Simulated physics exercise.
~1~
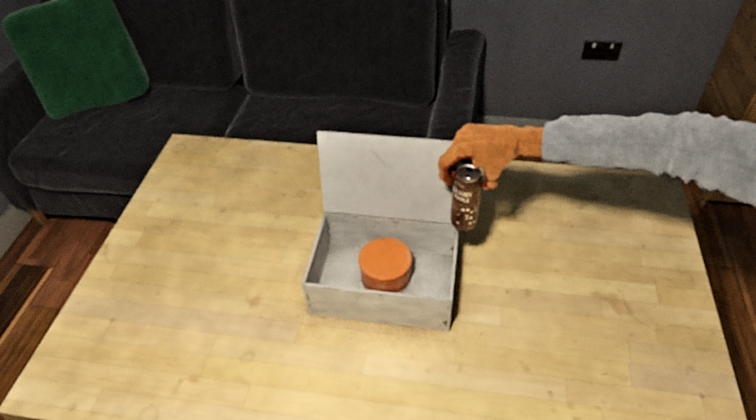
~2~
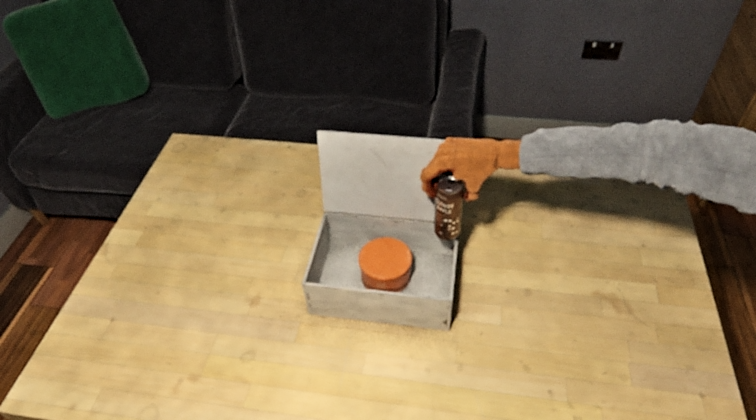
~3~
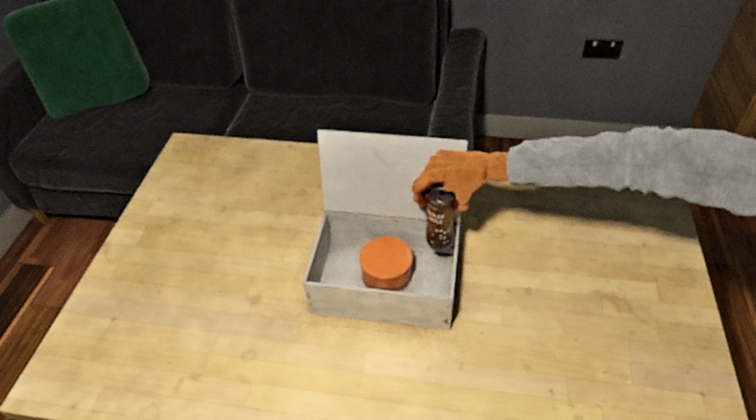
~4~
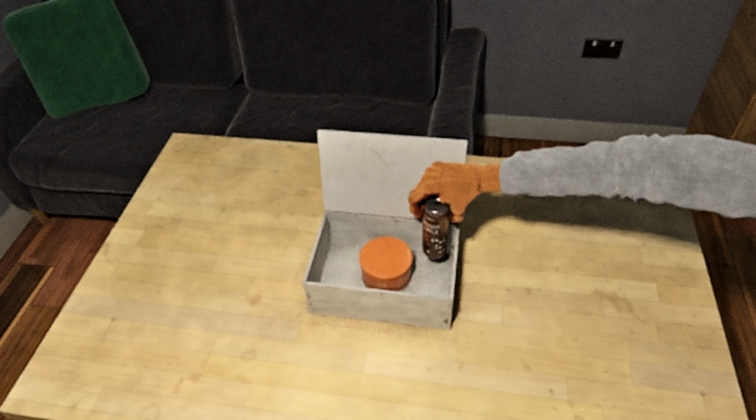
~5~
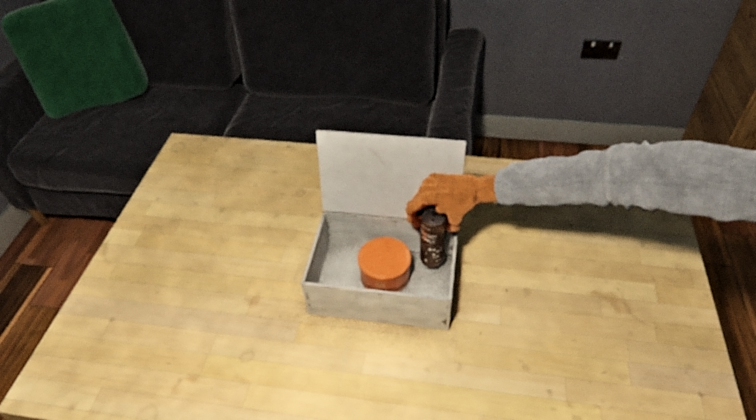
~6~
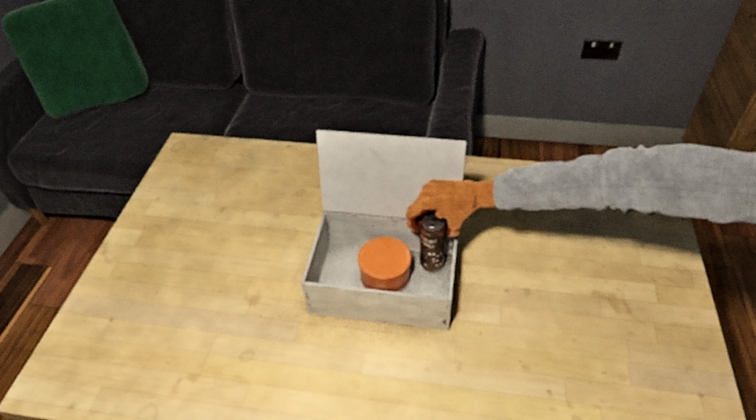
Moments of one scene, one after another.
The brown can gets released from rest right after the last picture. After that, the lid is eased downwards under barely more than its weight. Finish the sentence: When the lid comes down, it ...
When the lid comes down, it meets the rim.
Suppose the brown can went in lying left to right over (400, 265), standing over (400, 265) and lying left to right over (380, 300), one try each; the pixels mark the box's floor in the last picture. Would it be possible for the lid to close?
The lid stays partly open the first time, stays partly open the second time and goes all the way down the third time.
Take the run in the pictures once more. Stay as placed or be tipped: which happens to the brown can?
At the finish the brown can goes crooked.
Then, 1.30 s past the last view, lid 83° above the rim.
Then, 1.70 s past the last view, lid 55° above the rim; brown can rocked 9° from its first pose near (432, 247).
Then, 2.00 s past the last view, lid 20° above the rim; brown can rocked 44° from its first pose near (430, 265).
Then, 2.10 s past the last view, lid 3° above the rim; brown can rocked 66° from its first pose near (429, 276).
Finally, lid shut; down or leaning hard in the box, brown can; orange tub still in place. Final places as the last picture's camera would see them, brown can near (430, 282).
